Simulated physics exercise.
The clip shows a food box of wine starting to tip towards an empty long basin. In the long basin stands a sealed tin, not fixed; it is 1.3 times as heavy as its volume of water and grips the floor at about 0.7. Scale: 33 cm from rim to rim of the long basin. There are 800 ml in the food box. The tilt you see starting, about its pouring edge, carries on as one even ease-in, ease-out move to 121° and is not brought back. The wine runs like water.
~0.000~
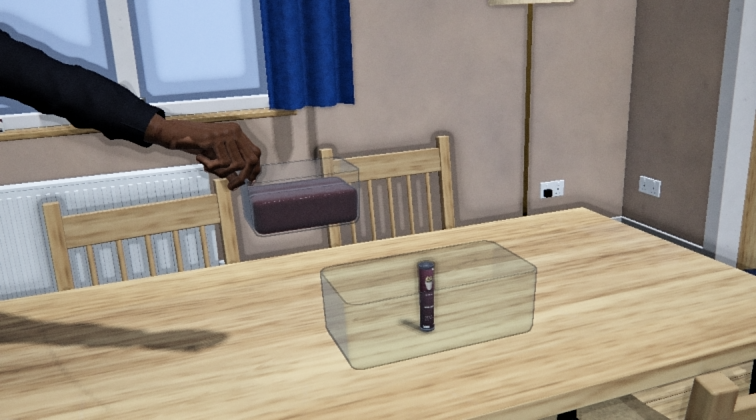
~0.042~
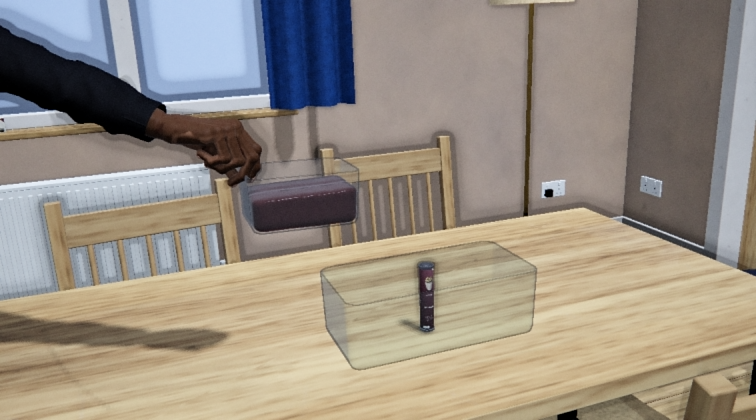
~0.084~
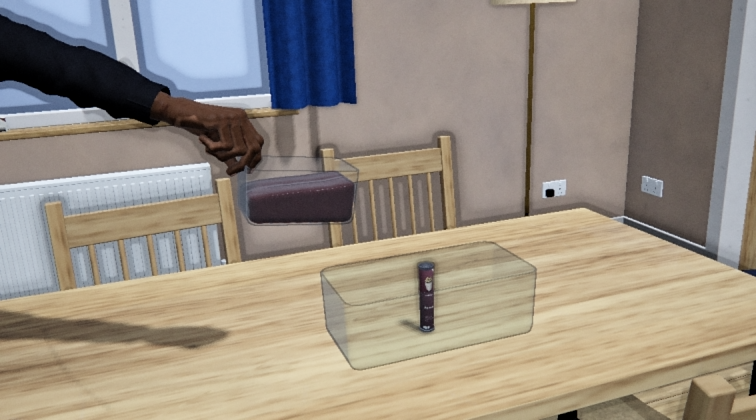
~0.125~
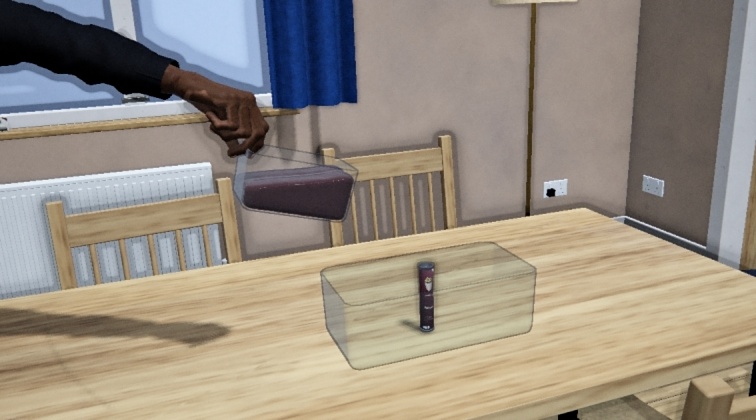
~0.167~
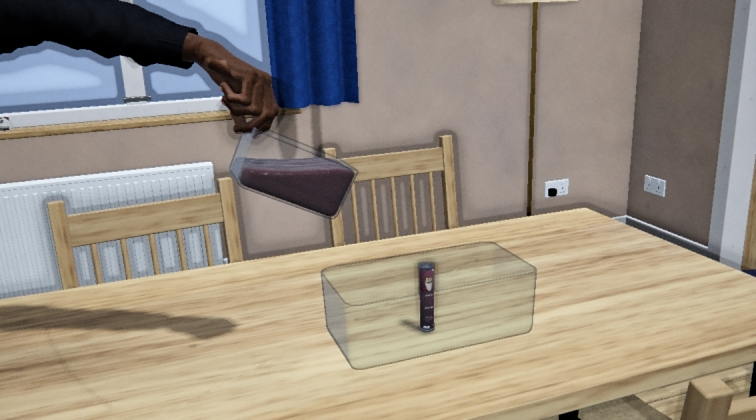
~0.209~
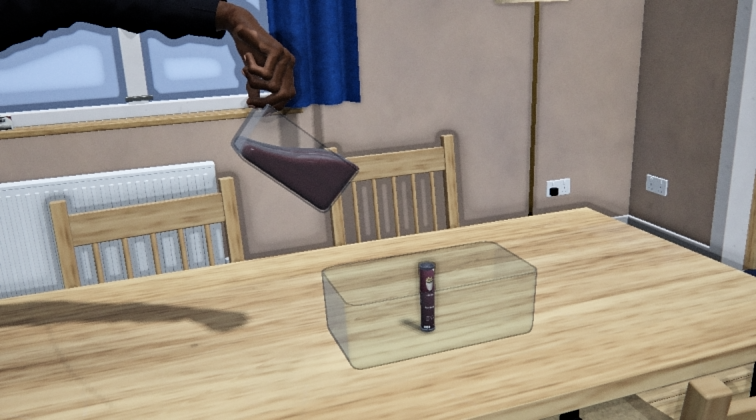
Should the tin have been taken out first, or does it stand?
It keeps standing.
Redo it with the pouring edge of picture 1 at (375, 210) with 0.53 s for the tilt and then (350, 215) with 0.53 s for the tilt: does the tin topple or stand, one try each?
First it keeps standing; then it topples.
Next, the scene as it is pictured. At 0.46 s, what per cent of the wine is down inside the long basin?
Some 2 per cent.
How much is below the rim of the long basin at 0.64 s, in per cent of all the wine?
Some 82 per cent.
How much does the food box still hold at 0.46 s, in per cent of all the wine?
About 34 per cent.
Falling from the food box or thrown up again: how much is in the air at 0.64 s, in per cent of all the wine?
Near 16 in a hundred.
After 0.46 s the tilt is 115° and 34 per cent is still to pour; the tin stands where it began.
After 0.64 s the tilt is 121° and 1 per cent is still to pour; the tin stands where it began.
After 0.82 s the tilt is 121° and 0 per cent is still to pour; the tin stands where it began.
After 1.03 s the tilt is 121° and 0 per cent is still to pour; the tin stands where it began.
In the end the tin stands where it began.
